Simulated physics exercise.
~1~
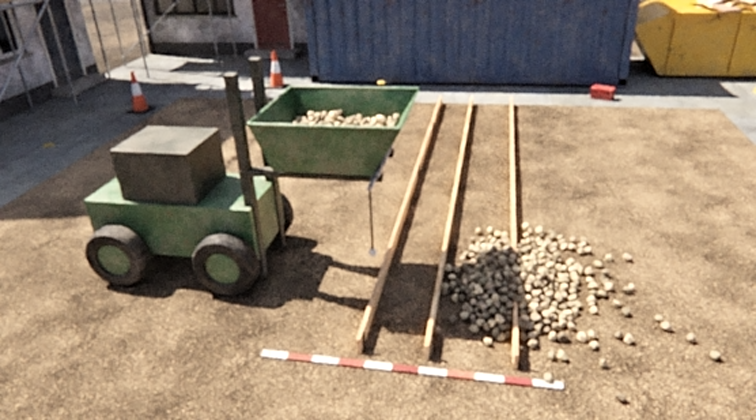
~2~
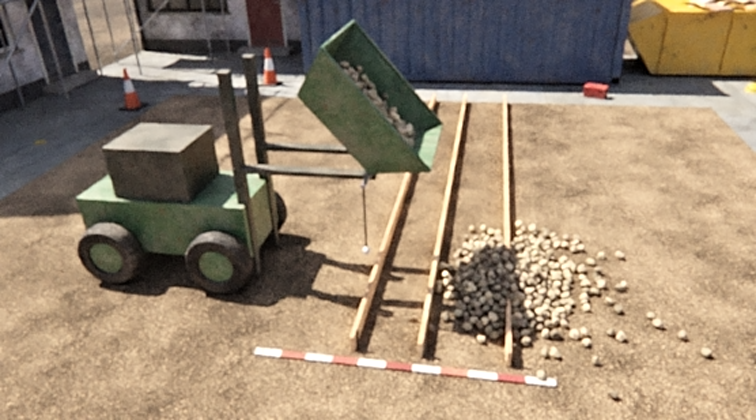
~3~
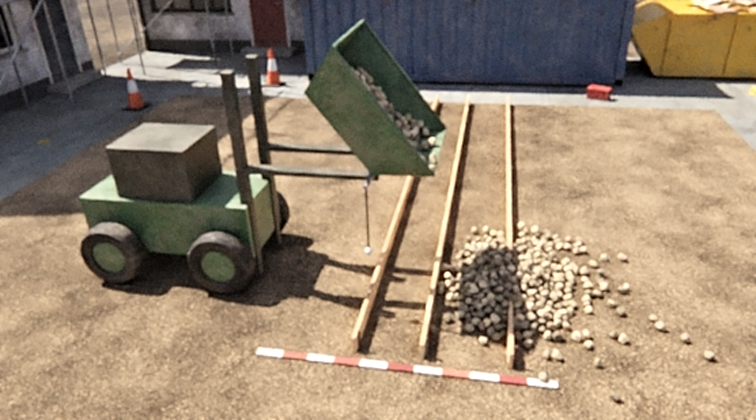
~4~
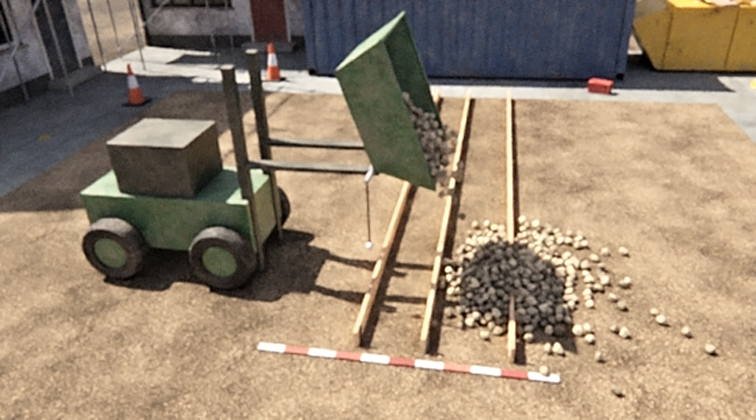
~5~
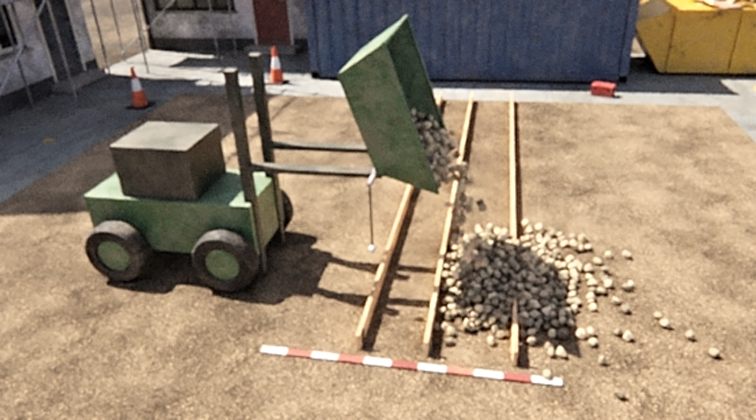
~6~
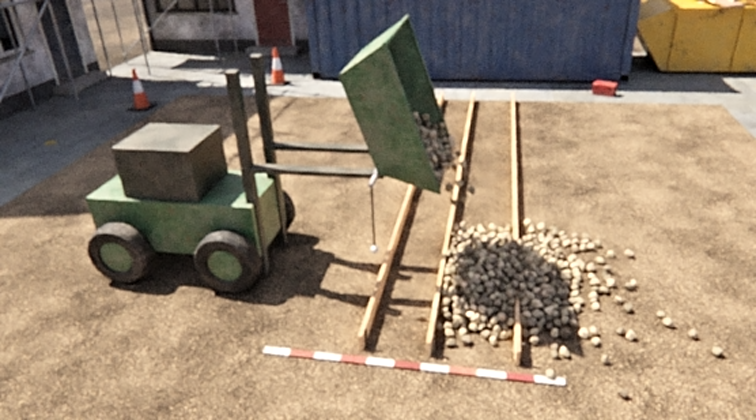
Green skip on a forklift-like vehicle tipping steeply to the right in two stages, spilling some stones onto the loose heap below.
